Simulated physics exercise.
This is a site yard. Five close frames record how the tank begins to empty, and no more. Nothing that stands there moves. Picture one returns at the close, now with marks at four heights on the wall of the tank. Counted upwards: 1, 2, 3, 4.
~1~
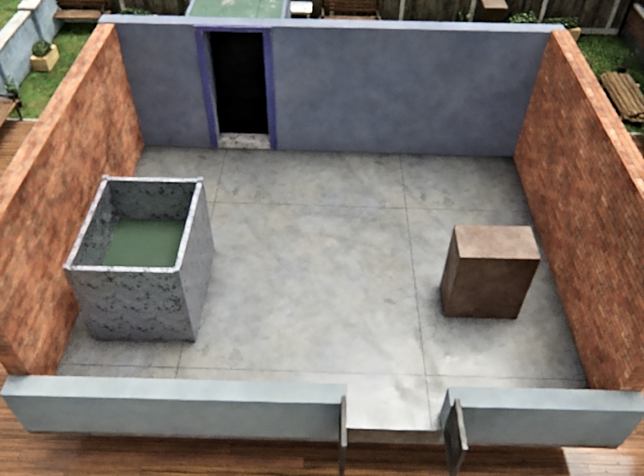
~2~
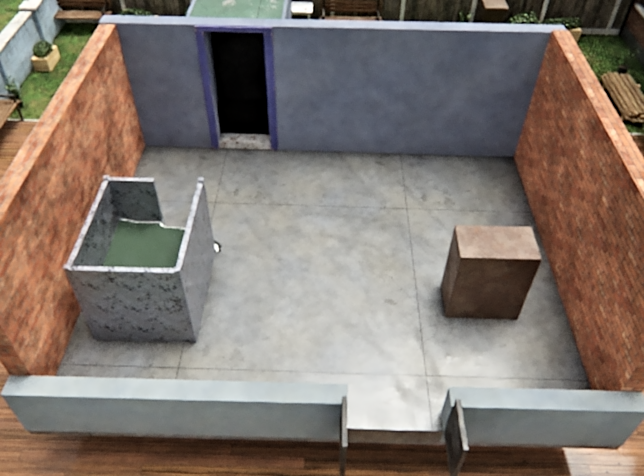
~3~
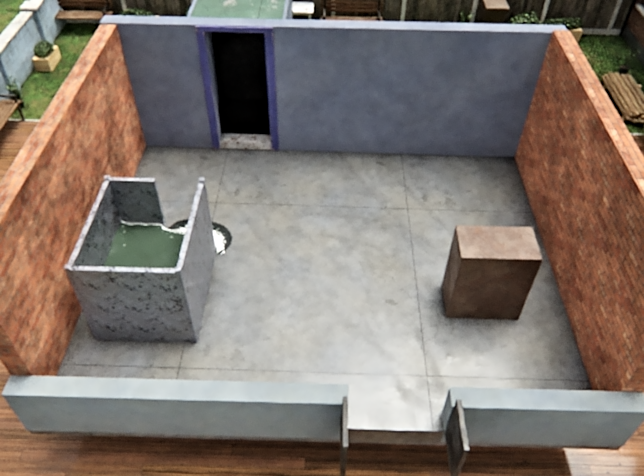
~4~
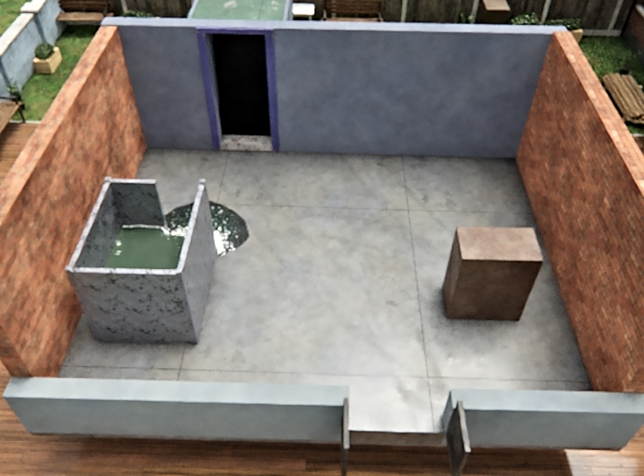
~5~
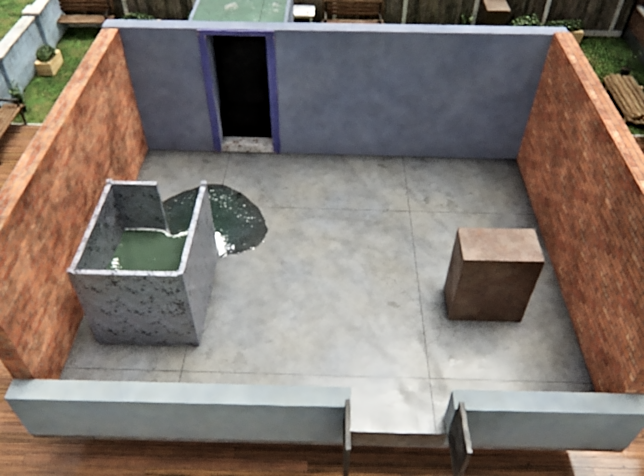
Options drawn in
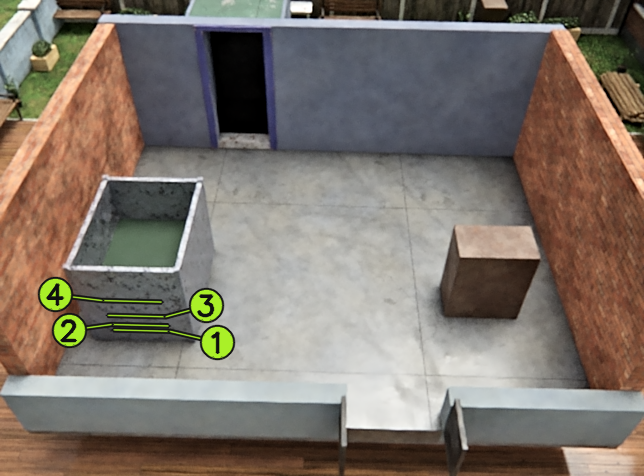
A square grey stone tank of green water stands at the left of a walled concrete yard, seen from high above the low front wall. Brick walls flank the yard, a blue-framed dark doorway opens in the blue-grey back wall, a brown block sits at right, and a gate stands open in front. A gap appears in the tank's back right corner, and water spreads rightward across the floor in a widening, glinting dark green pool.
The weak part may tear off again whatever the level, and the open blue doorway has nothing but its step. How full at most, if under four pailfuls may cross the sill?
It is 3.
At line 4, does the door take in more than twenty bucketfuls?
No, it does not.
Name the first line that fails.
4 it is.
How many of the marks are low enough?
Three.
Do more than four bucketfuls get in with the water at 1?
No.
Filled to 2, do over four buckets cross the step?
No.
On the marked copy, 1 at (141, 330); 2 at (139, 325); 3 at (136, 316); 4 at (131, 301); from the bottom up 1, 2, 3, 4.
If 1 is chosen, nothing gets over.
If 2 is chosen, nothing gets over.
If 3 is chosen, a bucket or two gets in.
If 4 is chosen, about 10 bucketfuls get in.
